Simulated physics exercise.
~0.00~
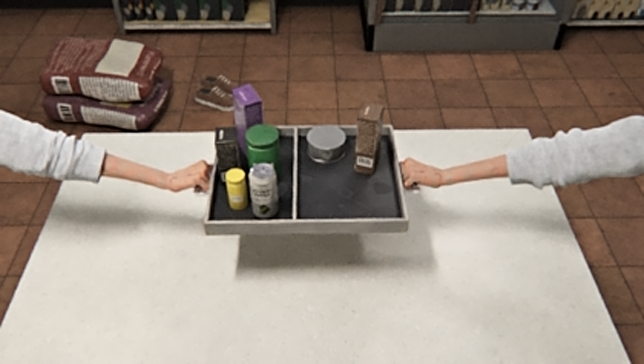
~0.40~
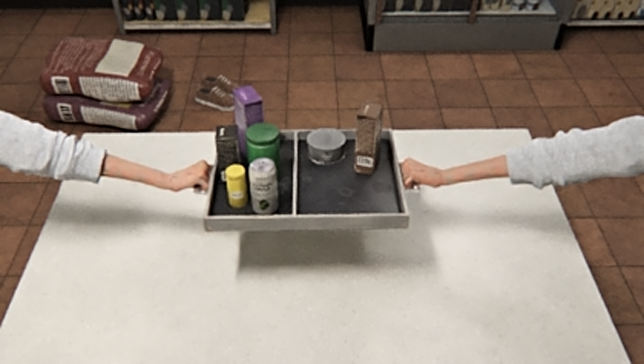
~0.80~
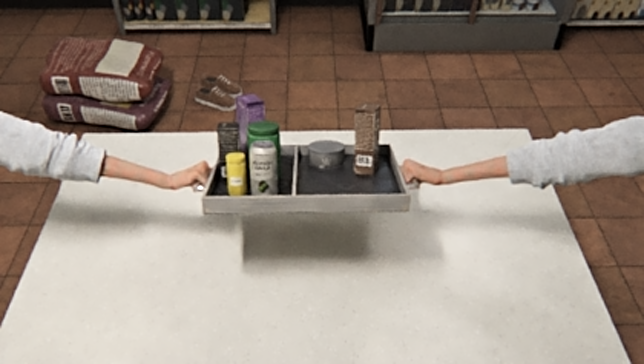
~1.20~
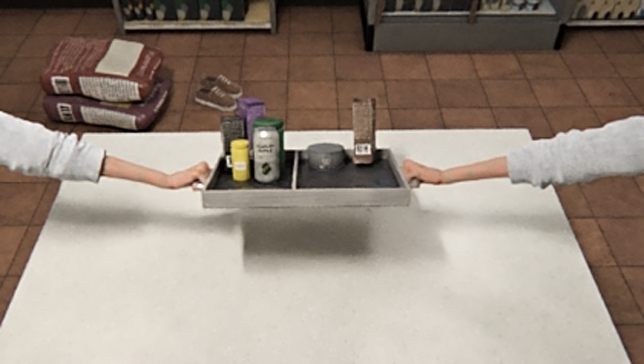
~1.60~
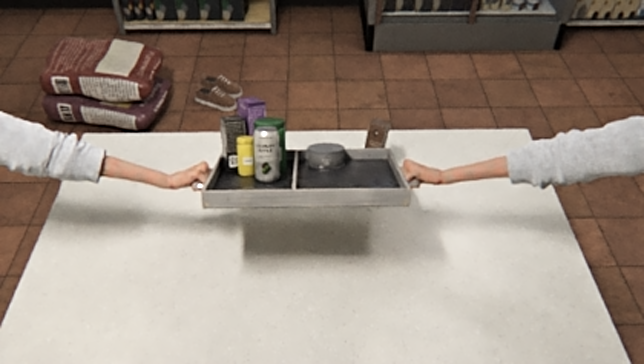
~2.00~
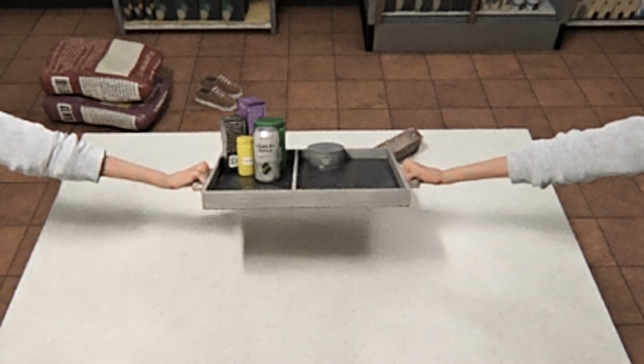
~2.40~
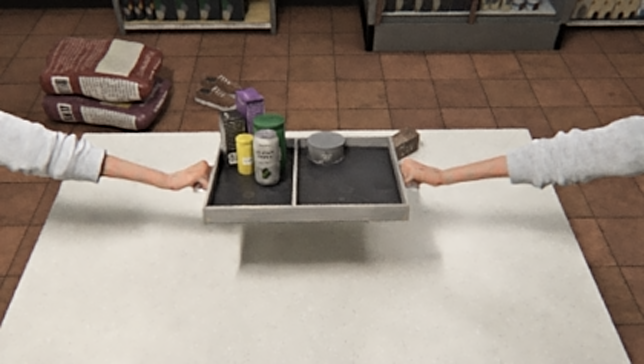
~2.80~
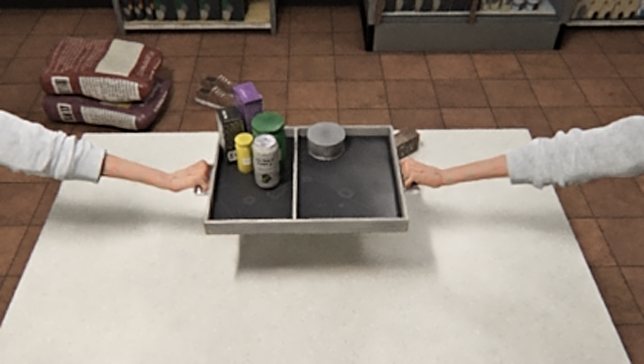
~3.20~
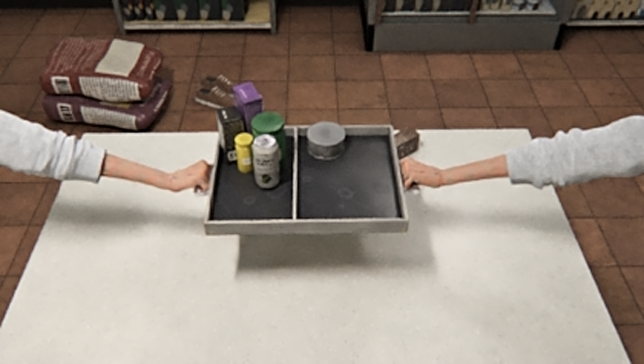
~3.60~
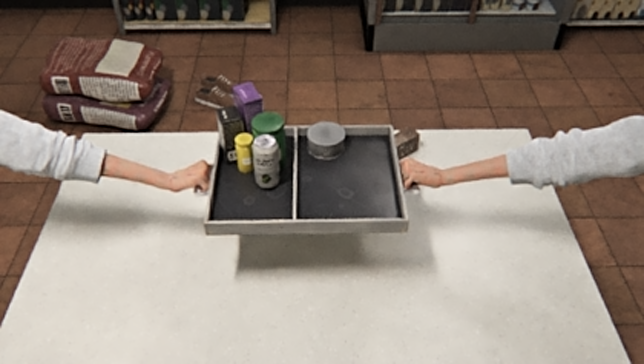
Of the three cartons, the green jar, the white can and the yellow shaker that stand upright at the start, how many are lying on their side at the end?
One of them is lying on its side at the end, the brown carton, which has fallen off the far side of the tray.
